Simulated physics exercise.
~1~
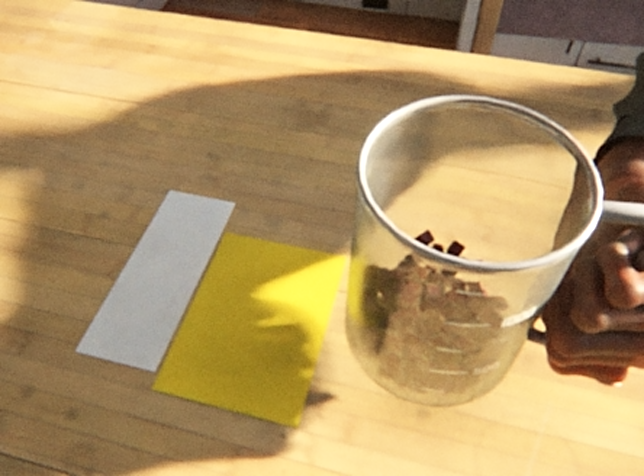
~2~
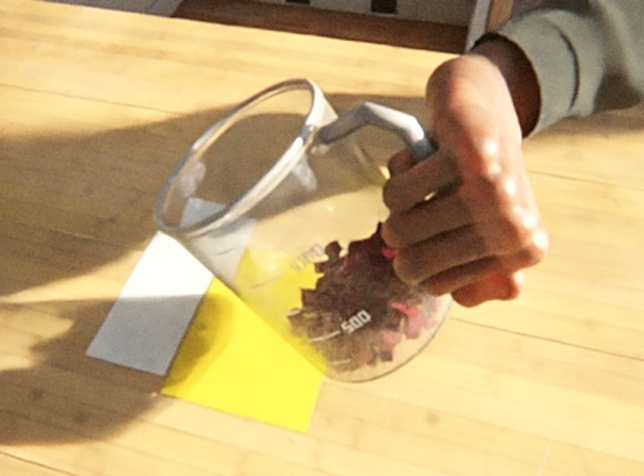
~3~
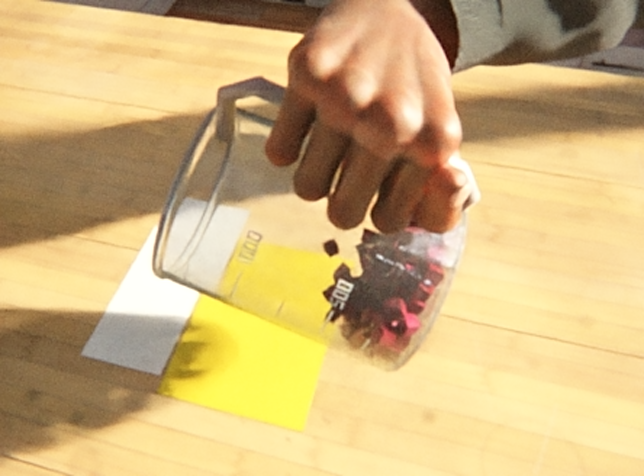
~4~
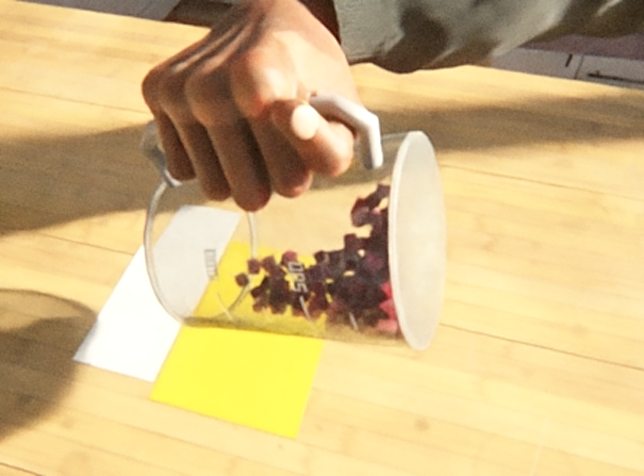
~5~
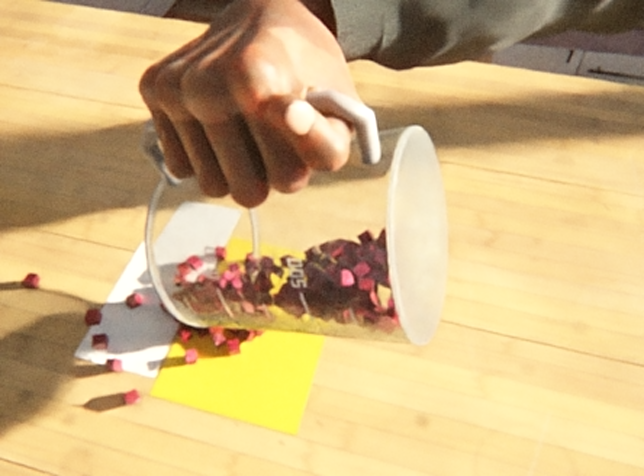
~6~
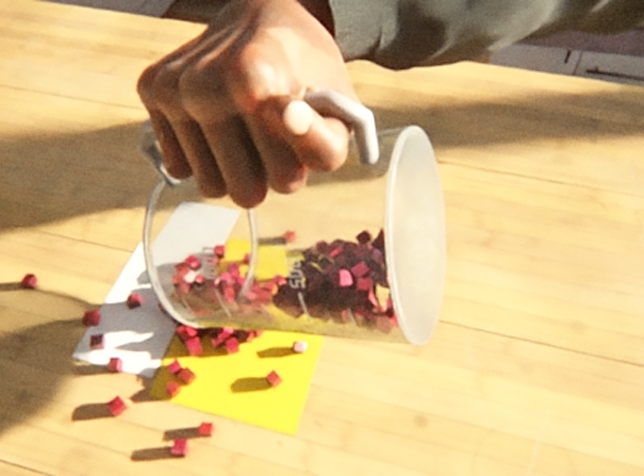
To begin with, a hand at the right holds a clear jug of dark red beetroot cubes upright over a wooden table, beside a white mat and a yellow mat. The hand moves the jug left and tips it, its mouth toward the mats, while the cubes stay inside. The jug turns onto its side, and the cubes begin sliding toward the rim. Soon they tumble out, landing on both mats and the bare wood. Finally the hand still holds the tilted jug, with many cubes inside and others scattered below.
